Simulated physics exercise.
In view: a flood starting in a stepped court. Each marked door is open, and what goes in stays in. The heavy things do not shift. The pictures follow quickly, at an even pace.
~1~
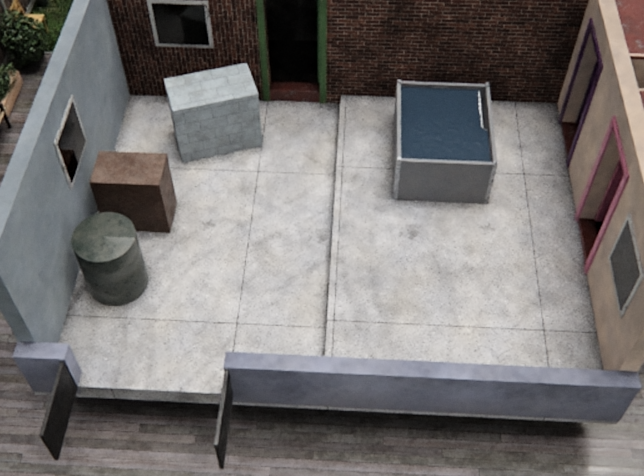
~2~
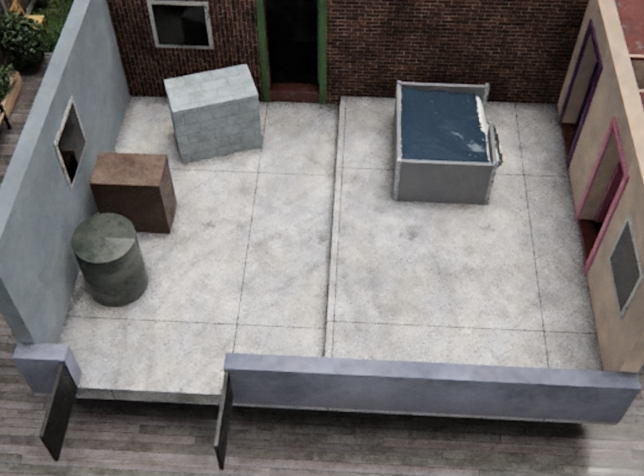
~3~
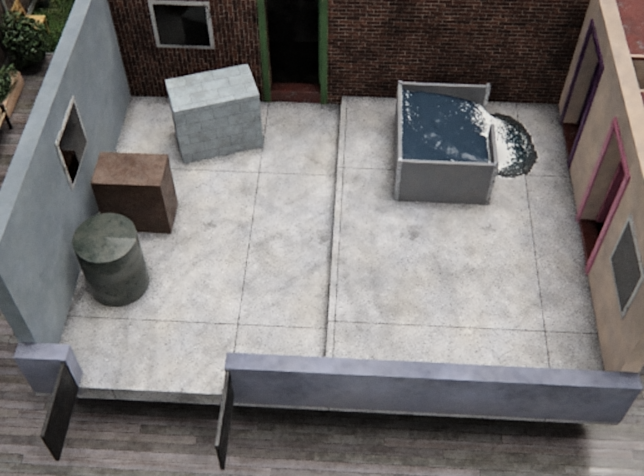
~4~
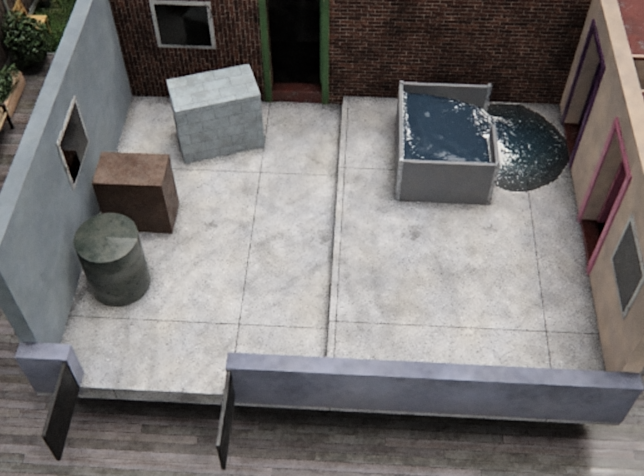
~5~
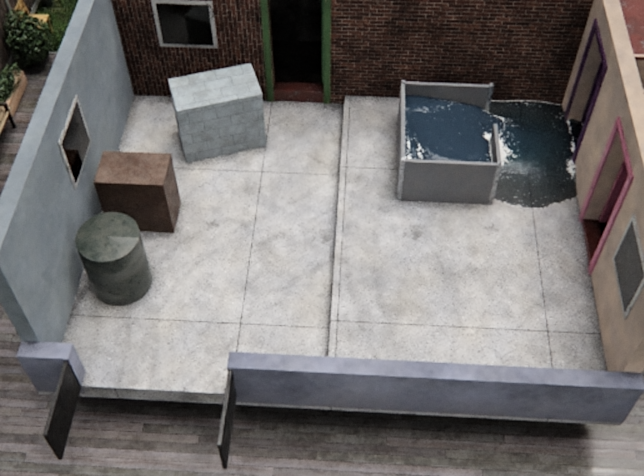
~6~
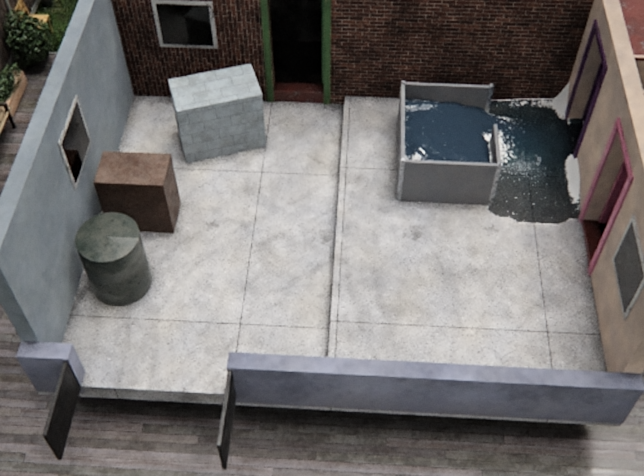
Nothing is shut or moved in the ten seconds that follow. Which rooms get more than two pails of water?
The pink door holds within the limit; the purple door floods; the green door holds within the limit.
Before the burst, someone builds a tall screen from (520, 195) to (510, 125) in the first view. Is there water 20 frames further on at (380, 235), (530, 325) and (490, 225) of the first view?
In that order: Dry, covered, under water.
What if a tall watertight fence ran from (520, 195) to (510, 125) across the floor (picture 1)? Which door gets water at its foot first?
That is the purple-painted one.
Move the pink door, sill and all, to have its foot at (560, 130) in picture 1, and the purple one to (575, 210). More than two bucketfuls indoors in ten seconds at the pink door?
In short: The pink door takes more.
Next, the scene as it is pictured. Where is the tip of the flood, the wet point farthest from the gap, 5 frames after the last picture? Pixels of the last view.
Roughly at (589, 313).
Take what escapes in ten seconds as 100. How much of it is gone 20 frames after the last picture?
Roughly 75 per cent.
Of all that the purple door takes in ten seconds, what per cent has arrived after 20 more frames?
Roughly 80 per cent.
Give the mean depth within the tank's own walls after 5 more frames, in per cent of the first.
Roughly 56 per cent.
A moment on, water covers 10 % of the floor; the pink door wet at the sill, nothing in, the purple door far over two buckets in, the green door not reached.
Next, water covers 20 % of the floor; the pink door wet at the sill, nothing in, the purple door far over two buckets in, the green door not reached.
Then, water covers 30 % of the floor; the pink door wet at the sill, nothing in, the purple door far over two buckets in, the green door wet at the sill, nothing in.
Later, water covers 50 % of the floor; the pink door wet at the sill, nothing in, the purple door far over two buckets in, the green door wet at the sill, nothing in.
In the end, water covers 75 % of the floor; the pink door wet at the sill, nothing in, the purple door far over two buckets in, the green door wet at the sill, nothing in.
